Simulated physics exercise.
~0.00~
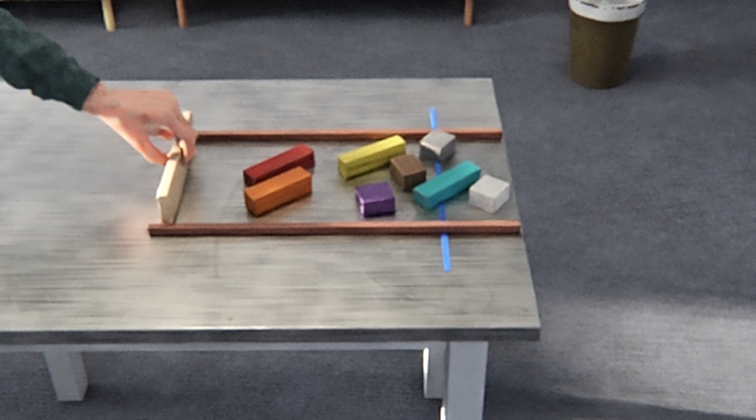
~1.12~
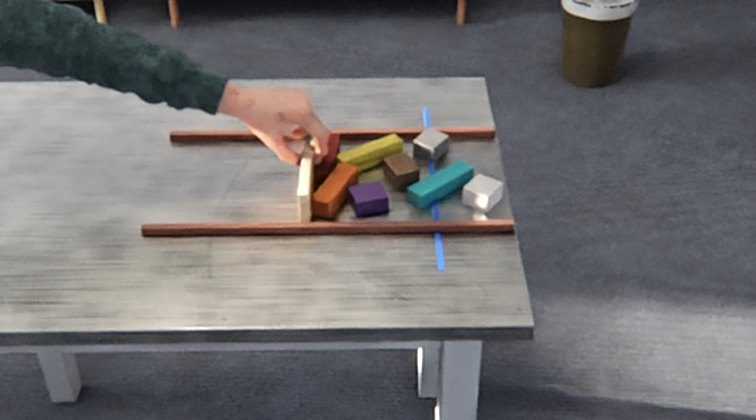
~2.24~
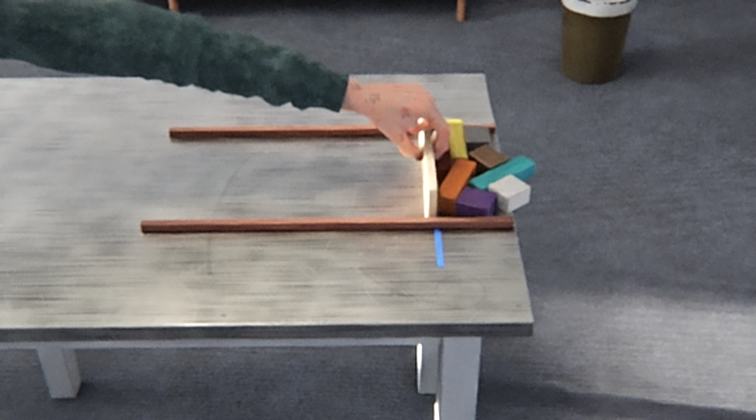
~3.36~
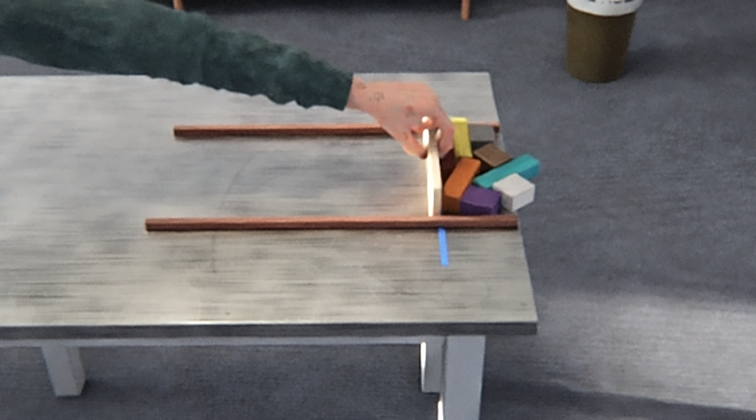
On a grey tabletop, a hand pushing a pale board rightward between two rails, crowding colourful blocks at the edge, none falling.
